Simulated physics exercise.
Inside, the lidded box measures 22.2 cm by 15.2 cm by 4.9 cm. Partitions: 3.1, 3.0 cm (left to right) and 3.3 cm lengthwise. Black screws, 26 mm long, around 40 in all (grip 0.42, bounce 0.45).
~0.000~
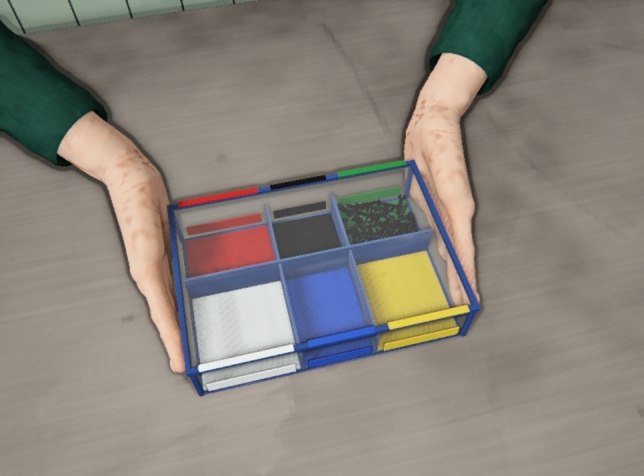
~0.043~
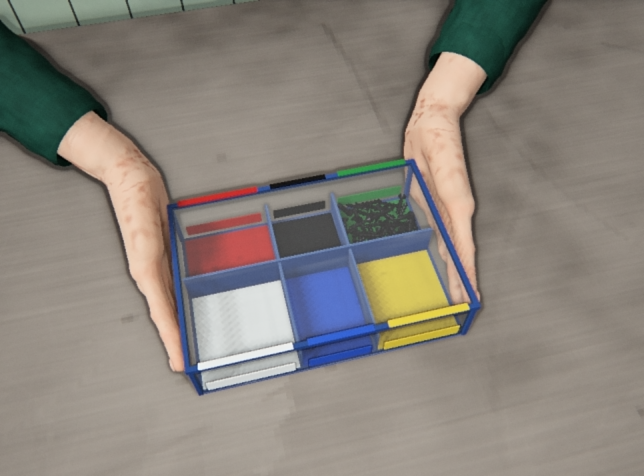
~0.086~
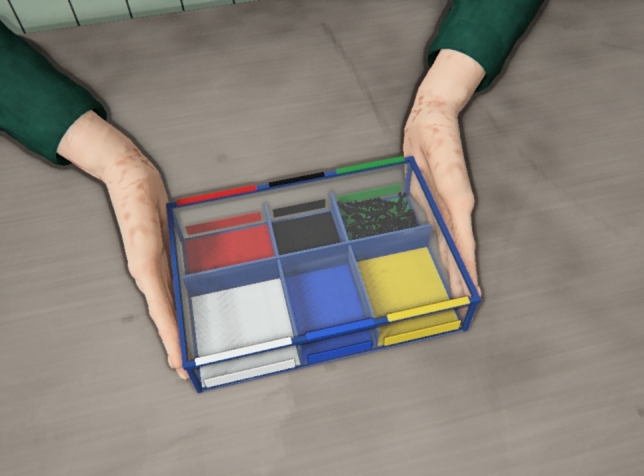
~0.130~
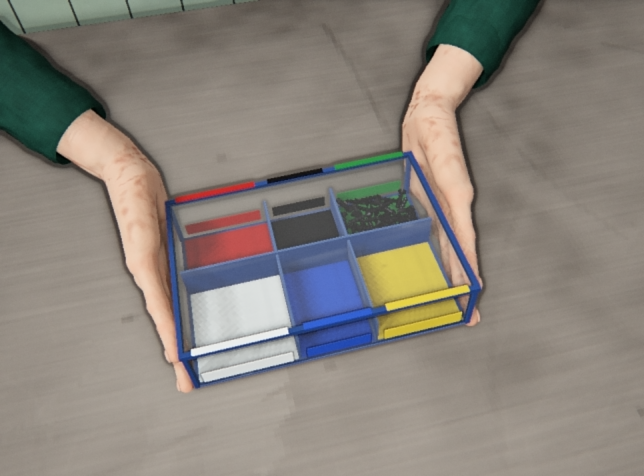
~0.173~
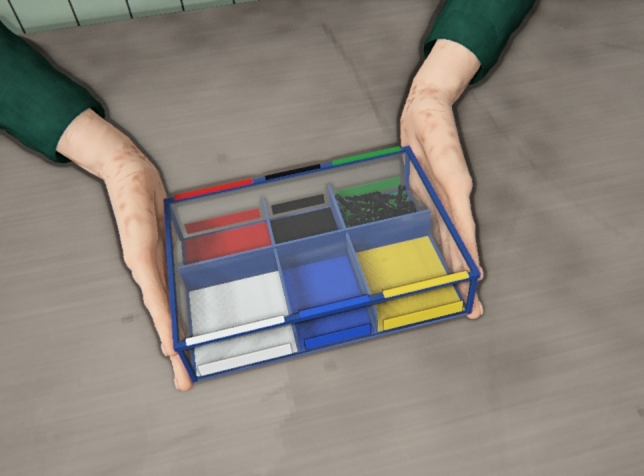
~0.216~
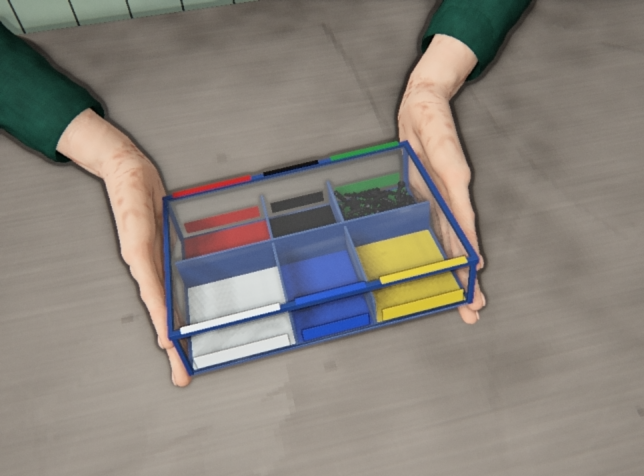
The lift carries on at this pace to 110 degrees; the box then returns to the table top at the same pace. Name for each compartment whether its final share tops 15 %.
Red: Under, blue: Under, green: Over, yellow: Under, white: Under, black: Under.
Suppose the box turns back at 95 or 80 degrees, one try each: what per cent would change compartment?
About 5 and 10 per cent.
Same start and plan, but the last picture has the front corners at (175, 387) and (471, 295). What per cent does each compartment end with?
Red 0, blue 10, green 30, yellow 0, white 50, black 5.
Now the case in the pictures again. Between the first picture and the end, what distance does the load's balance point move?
Roughly 1.5 cm.
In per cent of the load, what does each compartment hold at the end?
Red 0, blue 0, green 100, yellow 0, white 0, black 0.
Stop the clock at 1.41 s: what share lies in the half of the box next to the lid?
Roughly 40 per cent.
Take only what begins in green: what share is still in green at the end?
Some 100 per cent.
After 1.41 s, tilt 110 degrees; green 95 %, black 5 %.
After 2.20 s, tilt 51 degrees; green 90 %, black 10 %.
After 3.01 s, tilt 0 degrees; green 100 %.
At rest (3.4 s), red 0 %, blue 0 %, green 100 %, yellow 0 %, white 0 %, black 0 %.
